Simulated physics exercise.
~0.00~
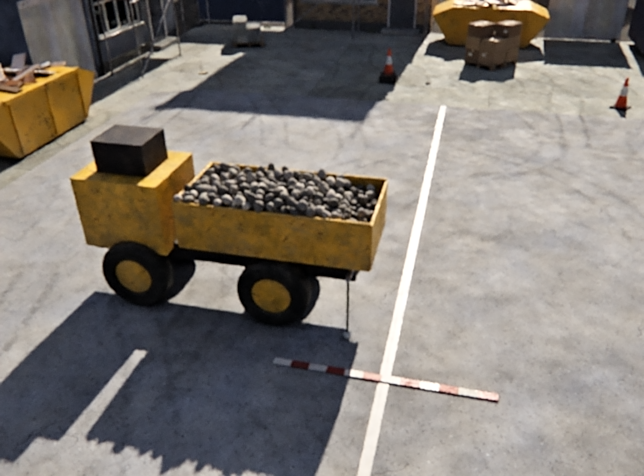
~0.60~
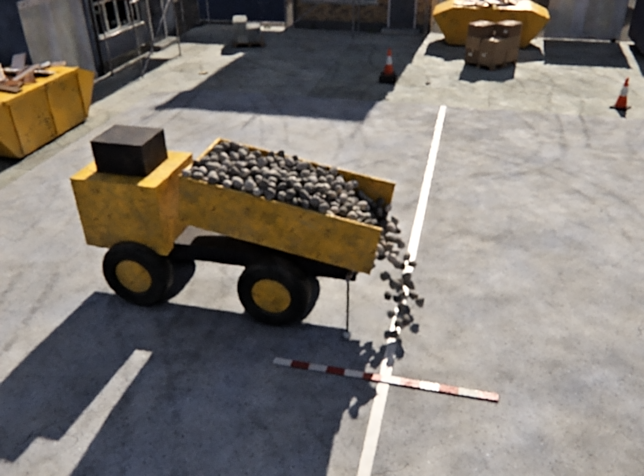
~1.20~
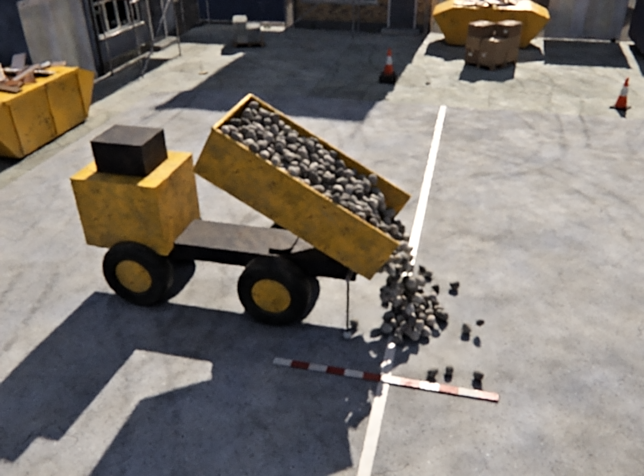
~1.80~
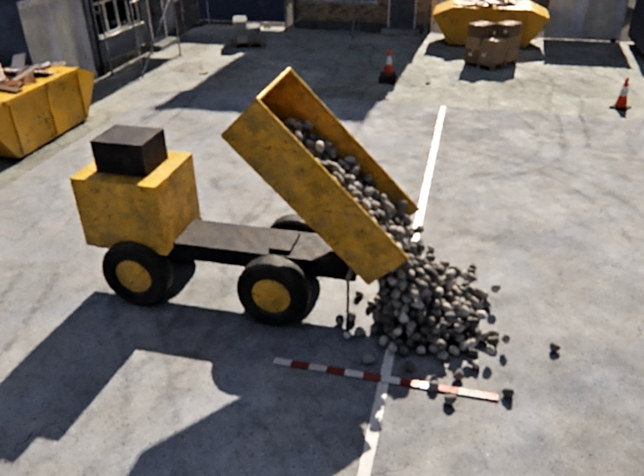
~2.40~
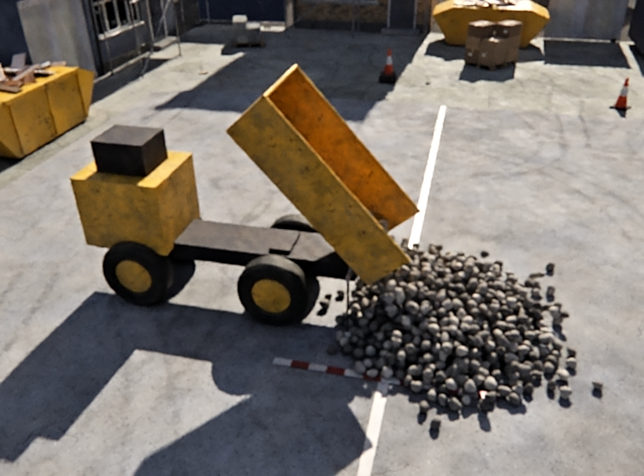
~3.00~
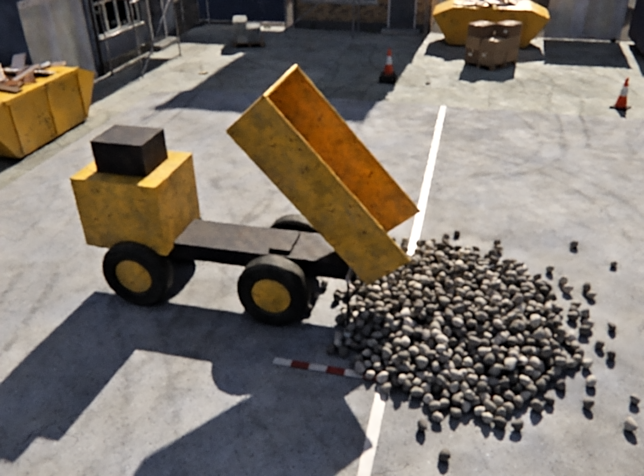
A yellow dump truck tips its body and pours grey stones into a wide heap.
